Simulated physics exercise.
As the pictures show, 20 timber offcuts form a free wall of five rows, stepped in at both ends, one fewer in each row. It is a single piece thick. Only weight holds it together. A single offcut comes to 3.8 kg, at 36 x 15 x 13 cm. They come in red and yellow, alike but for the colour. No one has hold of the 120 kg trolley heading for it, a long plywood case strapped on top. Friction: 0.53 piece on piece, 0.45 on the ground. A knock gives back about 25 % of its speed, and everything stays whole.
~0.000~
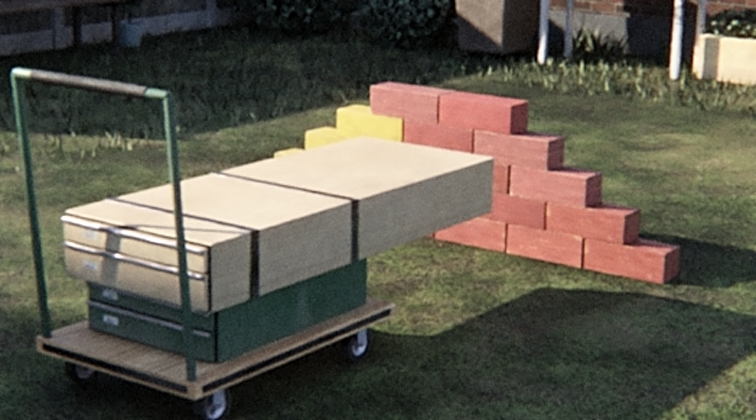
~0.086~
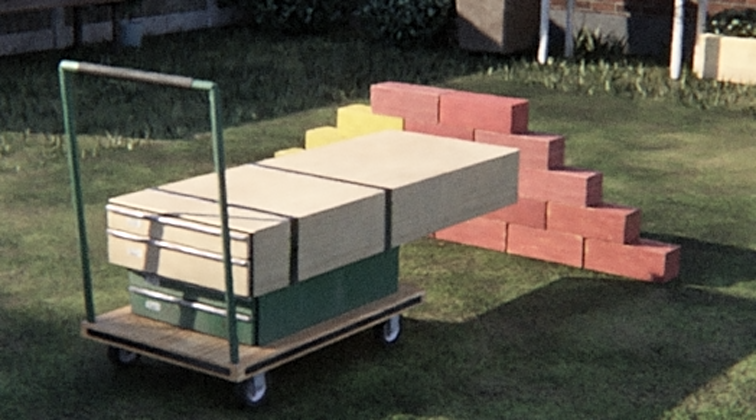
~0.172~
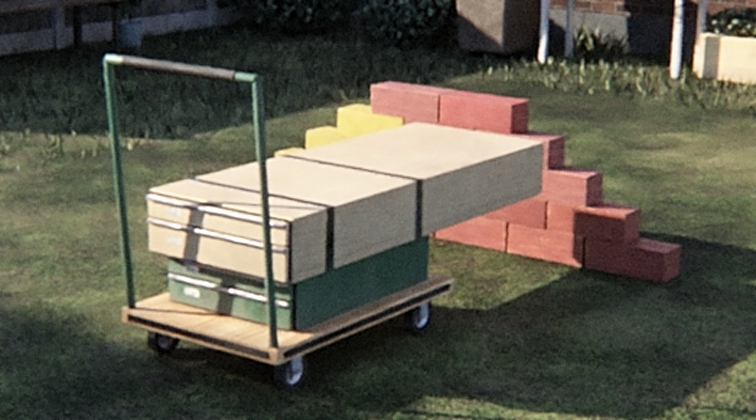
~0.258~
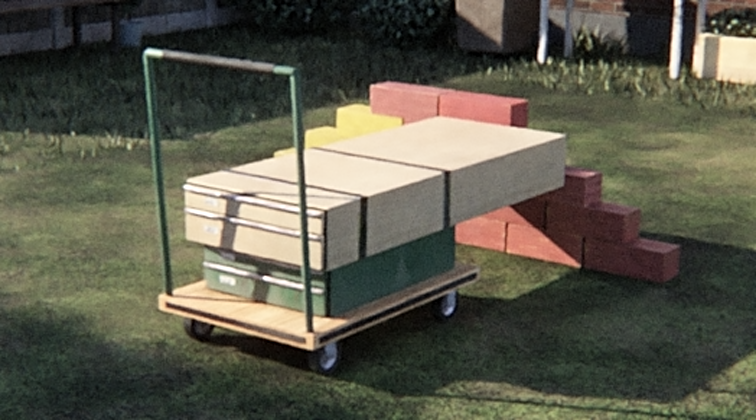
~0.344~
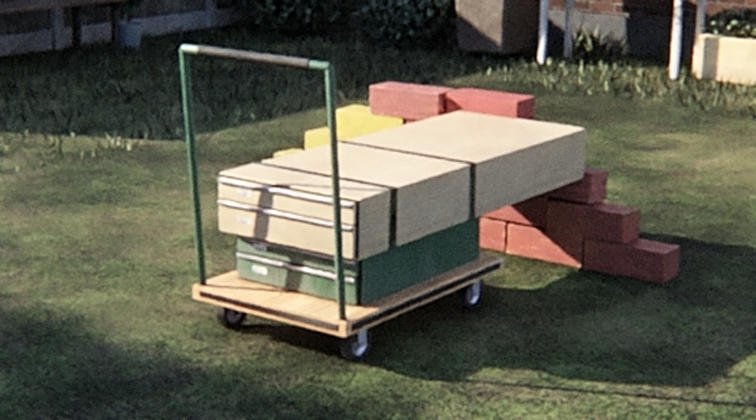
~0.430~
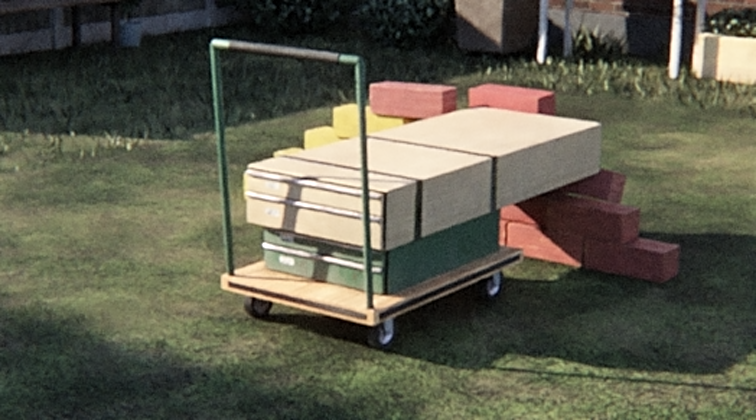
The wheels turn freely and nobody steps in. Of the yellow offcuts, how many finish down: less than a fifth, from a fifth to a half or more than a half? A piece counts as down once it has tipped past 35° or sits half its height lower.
Under a fifth of them.
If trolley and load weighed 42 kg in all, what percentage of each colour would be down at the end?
Then yellow 0, red 60 per cent.
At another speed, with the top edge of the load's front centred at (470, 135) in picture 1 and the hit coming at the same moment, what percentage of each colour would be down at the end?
In that case yellow 0, red 50 per cent.
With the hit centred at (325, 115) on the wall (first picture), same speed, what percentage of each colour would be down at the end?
In that case yellow 70, red 30 per cent.
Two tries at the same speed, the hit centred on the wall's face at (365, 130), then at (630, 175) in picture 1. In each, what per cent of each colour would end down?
Yellow 70 then 0, red 40 then 10 per cent.
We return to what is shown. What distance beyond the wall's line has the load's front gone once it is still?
Roughly 165 cm.
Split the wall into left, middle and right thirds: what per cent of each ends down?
In per cent: Left 0, middle 60, right 70.
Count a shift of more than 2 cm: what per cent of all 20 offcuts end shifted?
It is 65 per cent.
By 0.58 s, load 45 cm past the wall's line, still rolling; none of the 6 yellow offcuts down (5 of 20 in all colours); top yellow offcut moved 16 mm; top red offcut tilted 3°.
By 0.86 s, load 87 cm past the wall's line, still rolling; none of the 6 yellow offcuts down (6 of 20 in all colours); top yellow offcut moved 23 mm; top red offcut on its side.
By 1.24 s, load 1.27 m past the wall's line, still rolling; none of the 6 yellow offcuts down (8 of 20 in all colours); top yellow offcut moved 19 mm; top red offcut on its side.
By 1.90 s, load 1.62 m past the wall's line, still rolling; none of the 6 yellow offcuts down (9 of 20 in all colours); top yellow offcut moved 18 mm; top red offcut on its side.
When it is over (3.3 s), load 1.64 m past the wall's line, stopped; none of the 6 yellow offcuts down (9 of 20 in all colours); top yellow offcut moved 18 mm; top red offcut on its side. That is 0 per cent. In pixels of the last frame, middles, top yellow offcut near (376, 125), top red offcut near (495, 188).
